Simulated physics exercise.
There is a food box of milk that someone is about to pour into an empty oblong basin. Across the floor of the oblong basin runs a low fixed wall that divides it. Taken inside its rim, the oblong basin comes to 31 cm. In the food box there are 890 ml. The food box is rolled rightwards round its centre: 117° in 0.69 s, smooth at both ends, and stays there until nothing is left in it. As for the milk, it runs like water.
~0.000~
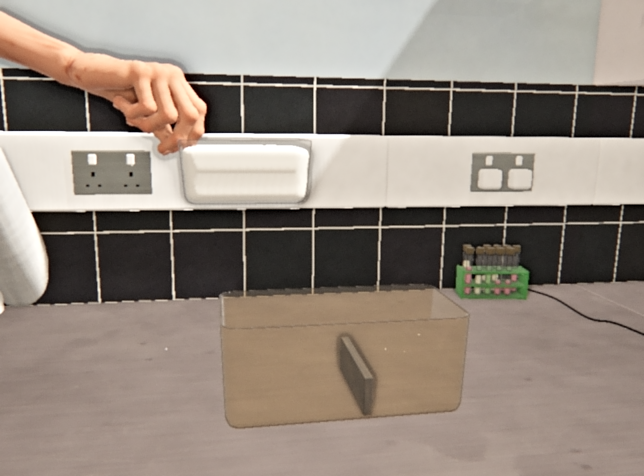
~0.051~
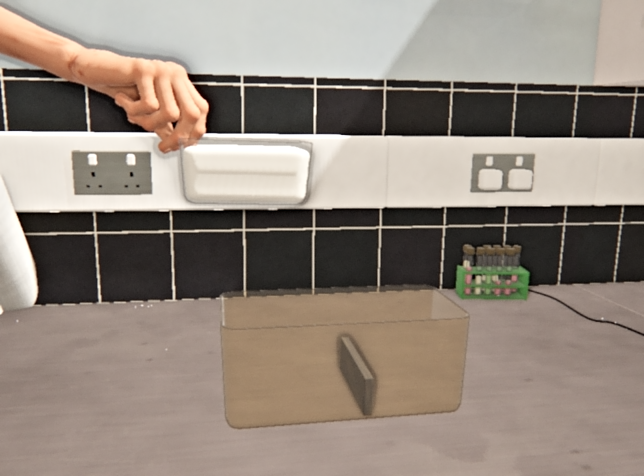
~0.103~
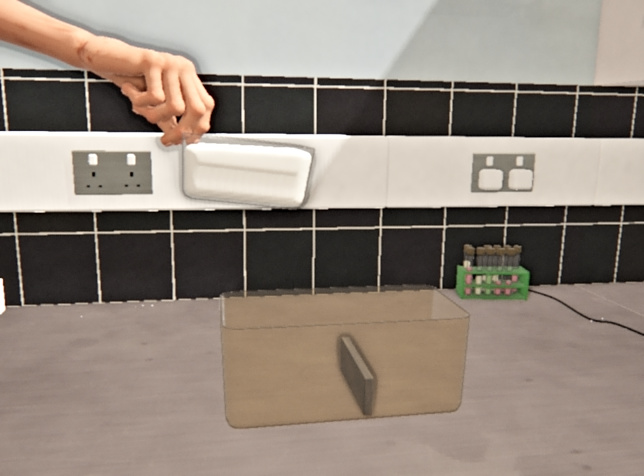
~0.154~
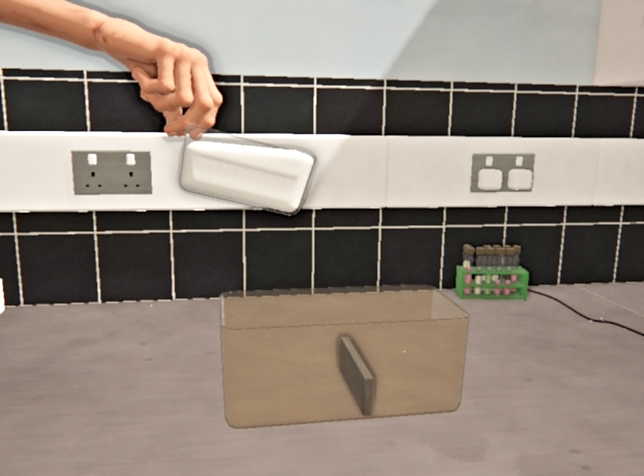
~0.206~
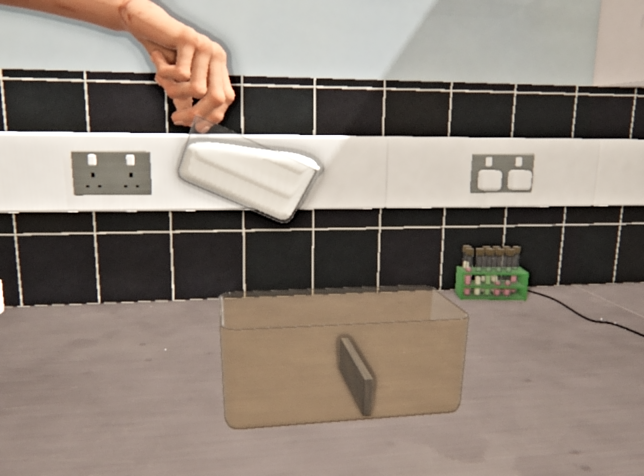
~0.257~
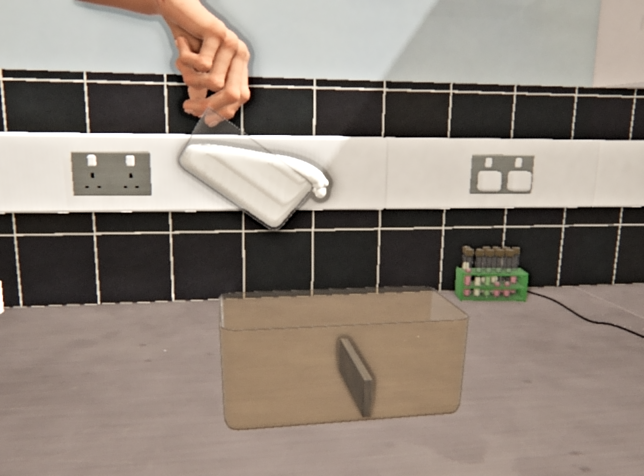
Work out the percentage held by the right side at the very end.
I would put it at 40 per cent.
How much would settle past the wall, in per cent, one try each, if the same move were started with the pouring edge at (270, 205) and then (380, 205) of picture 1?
About 10 %, then about 80 %.
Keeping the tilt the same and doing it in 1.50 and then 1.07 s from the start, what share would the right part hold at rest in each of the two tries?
The first try gives around 65 percent, the second around 60 percent.
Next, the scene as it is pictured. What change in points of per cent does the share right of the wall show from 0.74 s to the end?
The amount sinks by around 2.
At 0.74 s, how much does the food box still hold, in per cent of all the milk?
What remains is about 0 percent of it all.
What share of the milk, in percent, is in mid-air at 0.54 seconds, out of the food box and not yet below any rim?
Around 50 in a hundred.
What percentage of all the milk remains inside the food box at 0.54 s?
Near 10 in a hundred.
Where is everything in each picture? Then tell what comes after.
The first picture shows tilt 0°; pouring edge (306, 142); surface from (184, 149) to (303, 149); the oblong basin's rim runs from (221, 311) to (450, 301); the wall's top is at (355, 357).
The second picture shows tilt 2°; pouring edge (307, 144); surface from (185, 149) to (304, 150).
The third picture shows tilt 6°; pouring edge (309, 149); surface from (187, 146) to (305, 152).
The fourth picture shows tilt 14°; pouring edge (310, 157); surface from (188, 145) to (308, 154).
The fifth picture shows tilt 24°; pouring edge (311, 169); surface from (188, 147) to (309, 164); 3 per cent is over the edge.
The sixth picture shows tilt 36°; pouring edge (309, 183); surface from (186, 146) to (298, 169); 9 per cent is over the edge.
After 0.54 s the tilt is 103° and 10 per cent is still to pour, 8 is left of the wall and 32 right of it.
After 0.74 s the tilt is 117° and 0 per cent is still to pour, 44 is left of the wall and 42 right of it.
After 0.96 s the tilt is 117° and 0 per cent is still to pour, 51 is left of the wall and 40 right of it.
After 1.19 s the tilt is 117° and 0 per cent is still to pour, 52 is left of the wall and 40 right of it.
In the end 52 per cent lies left of the wall, 40 right of it and 8 outside.
